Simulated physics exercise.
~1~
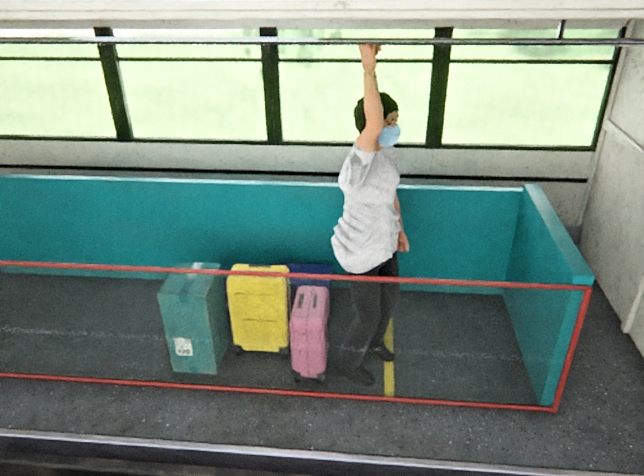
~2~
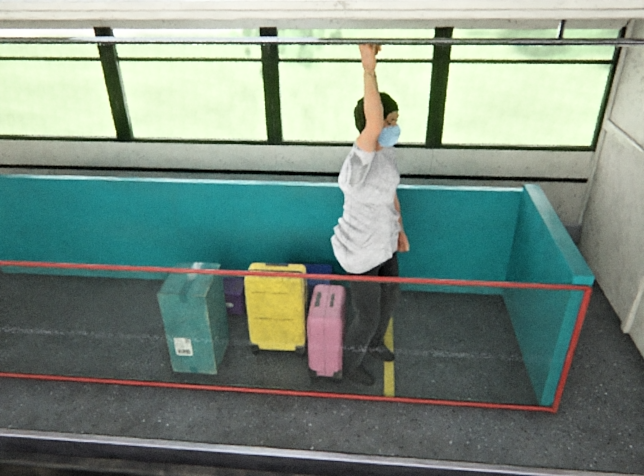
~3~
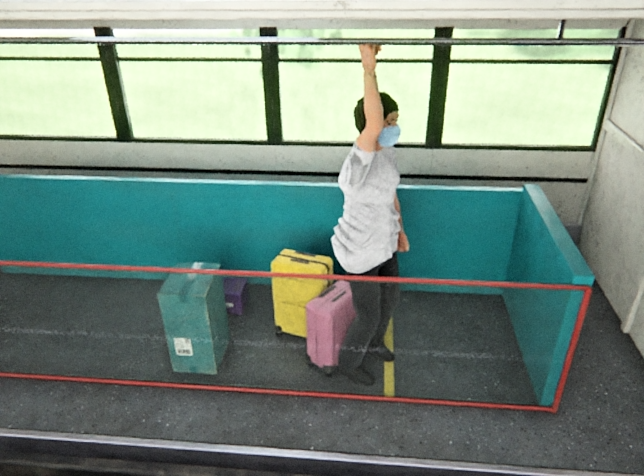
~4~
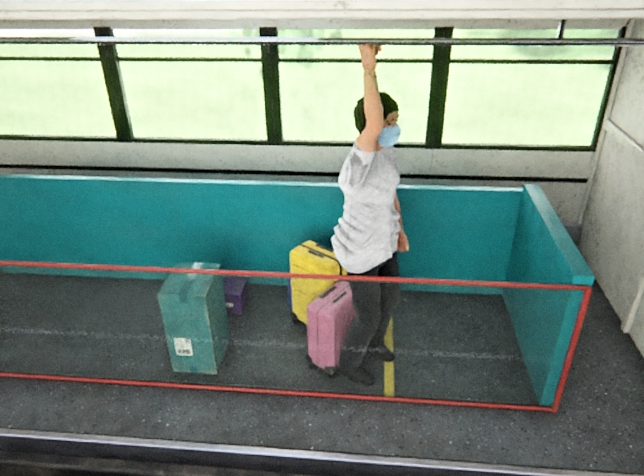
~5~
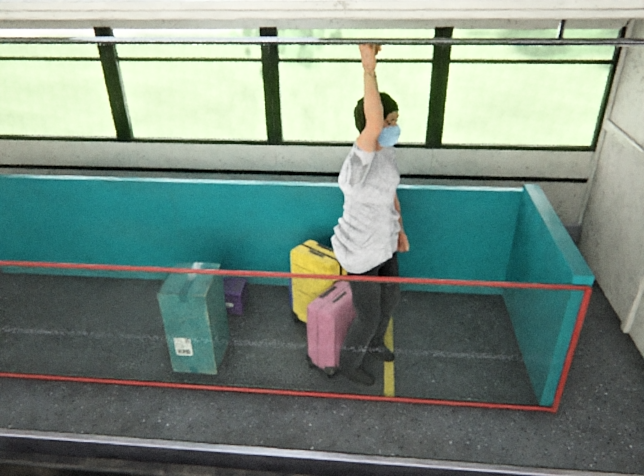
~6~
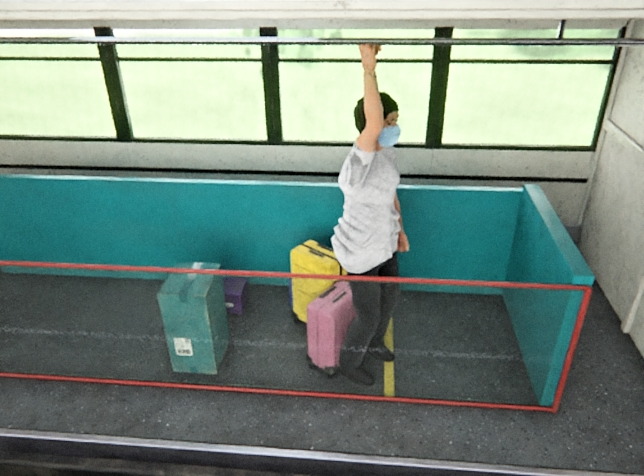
A yellow suitcase and a smaller pink one slid a short way right across a tram floor towards a masked passenger gripping the overhead rail, then stopped upright by their legs, short of the yellow line, while the tall teal bag stayed put.
